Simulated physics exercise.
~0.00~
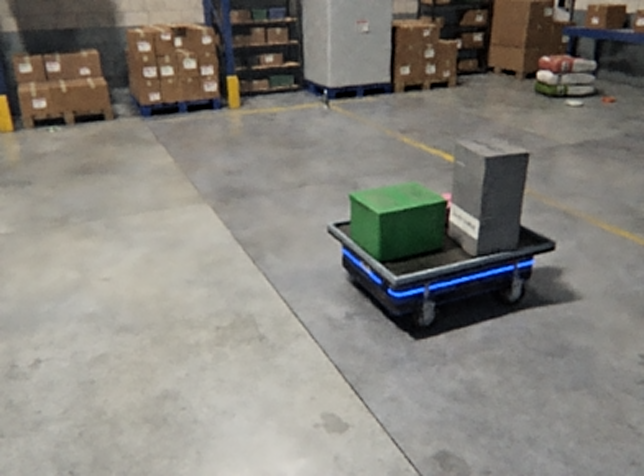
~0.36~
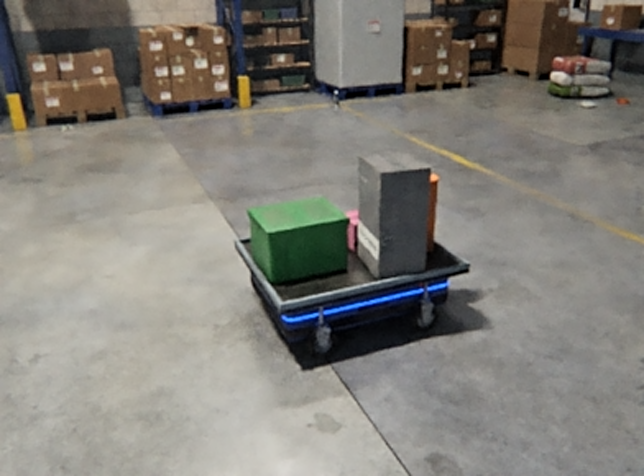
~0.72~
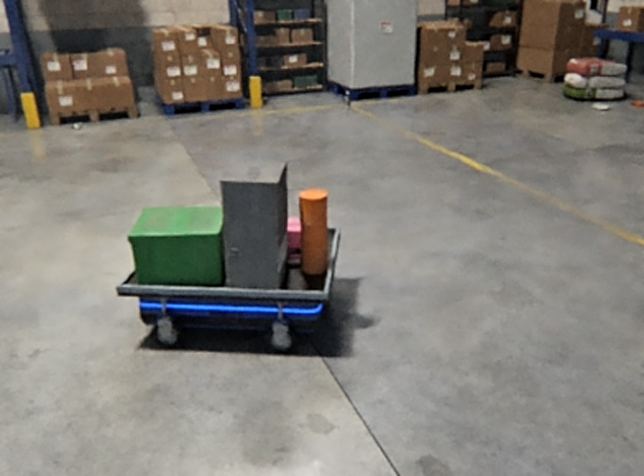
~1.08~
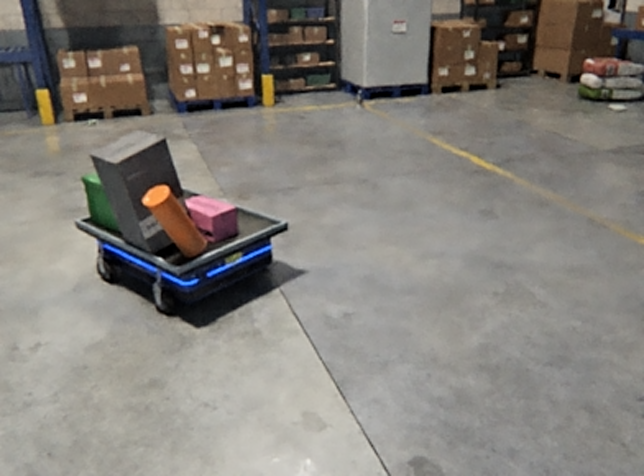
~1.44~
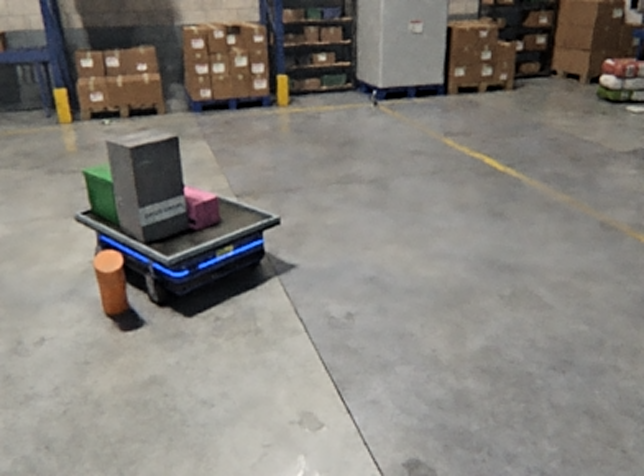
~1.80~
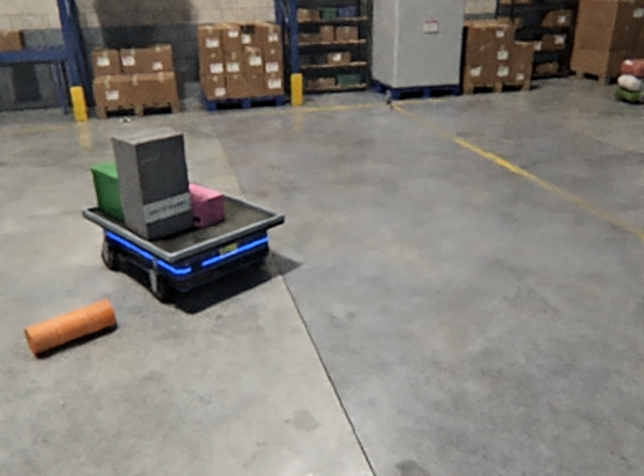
On a warehouse floor, with stacked boxes and shelving behind, a low self-driving cart with a glowing blue strip carries a green tote, a tall grey box and a pink parcel. It rolls toward the left and turns as it goes, bringing an orange canister behind the grey box into view. As the cart swings further, the grey box and the canister lean over together. The canister drops off the near side of the deck, while the grey box rocks back upright. The cart stands still with the tote, box and parcel aboard, and the canister lies on its side on the floor.
